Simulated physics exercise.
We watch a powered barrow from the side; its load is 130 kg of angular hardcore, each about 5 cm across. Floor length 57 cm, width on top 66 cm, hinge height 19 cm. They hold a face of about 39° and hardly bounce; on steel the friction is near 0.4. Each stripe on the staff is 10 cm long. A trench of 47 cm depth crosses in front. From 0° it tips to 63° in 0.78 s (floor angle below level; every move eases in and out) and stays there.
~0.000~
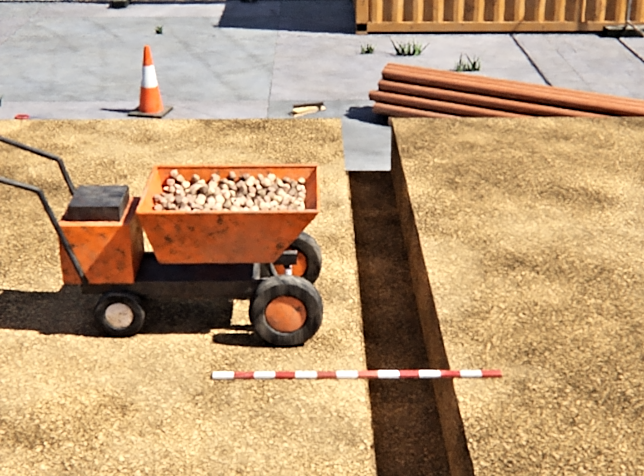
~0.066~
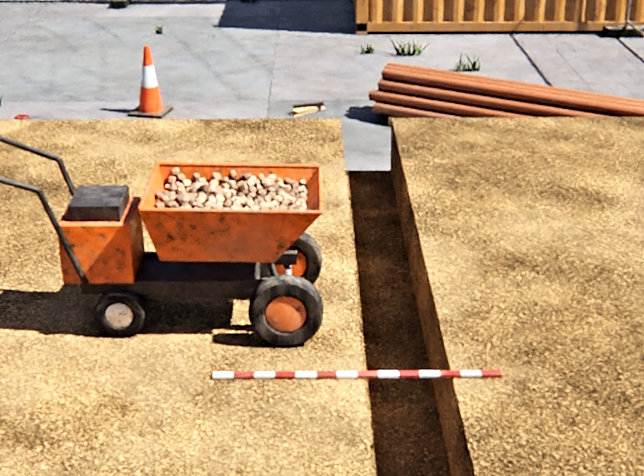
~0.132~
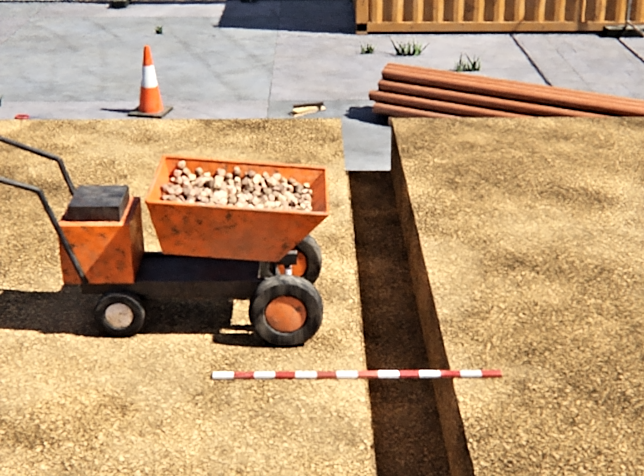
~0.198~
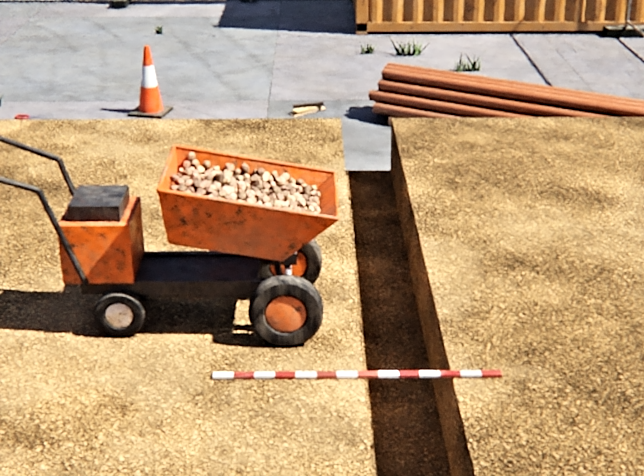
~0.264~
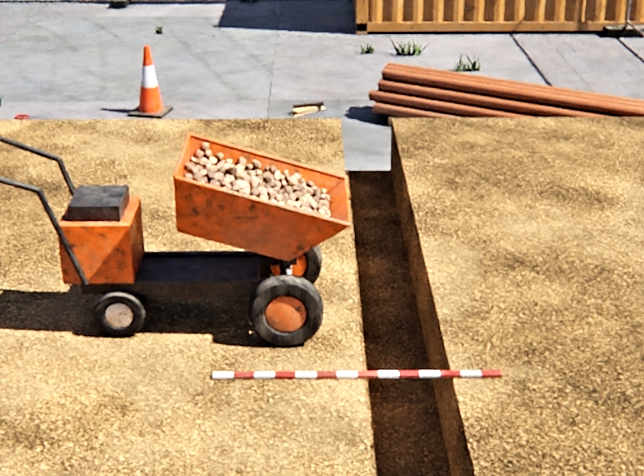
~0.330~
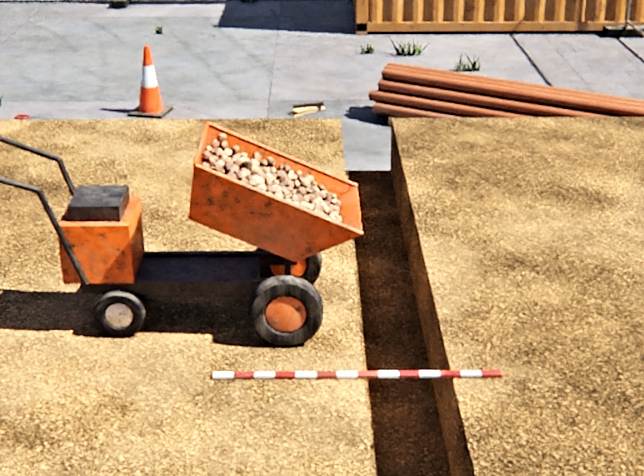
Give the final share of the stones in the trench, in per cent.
Some 38 per cent of it.
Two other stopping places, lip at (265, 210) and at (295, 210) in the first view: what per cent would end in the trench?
Near 55 per cent from the first place, 50 from the second.
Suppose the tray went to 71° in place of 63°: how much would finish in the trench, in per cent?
In that case some 60 per cent.
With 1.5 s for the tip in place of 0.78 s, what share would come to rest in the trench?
In that case some 45 per cent.
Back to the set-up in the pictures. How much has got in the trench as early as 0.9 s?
Some 10 per cent.
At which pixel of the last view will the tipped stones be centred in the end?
Around (424, 380).
After 0.6 s the floor is at 53°; 100 % in the tray; the foremost stones are at (373, 247).
After 0.9 s the floor is at 63°; 91 % in the tray, 9 % in the trench; the foremost stones are at (436, 285).
After 1.2 s the floor is at 63°; 58 % in the tray, 22 % in the trench, 20 % past the trench; the foremost stones are at (533, 329).
After 3.2 s the floor is at 63°; 42 % in the tray, 38 % in the trench, 20 % past the trench; the foremost stones are at (592, 323).
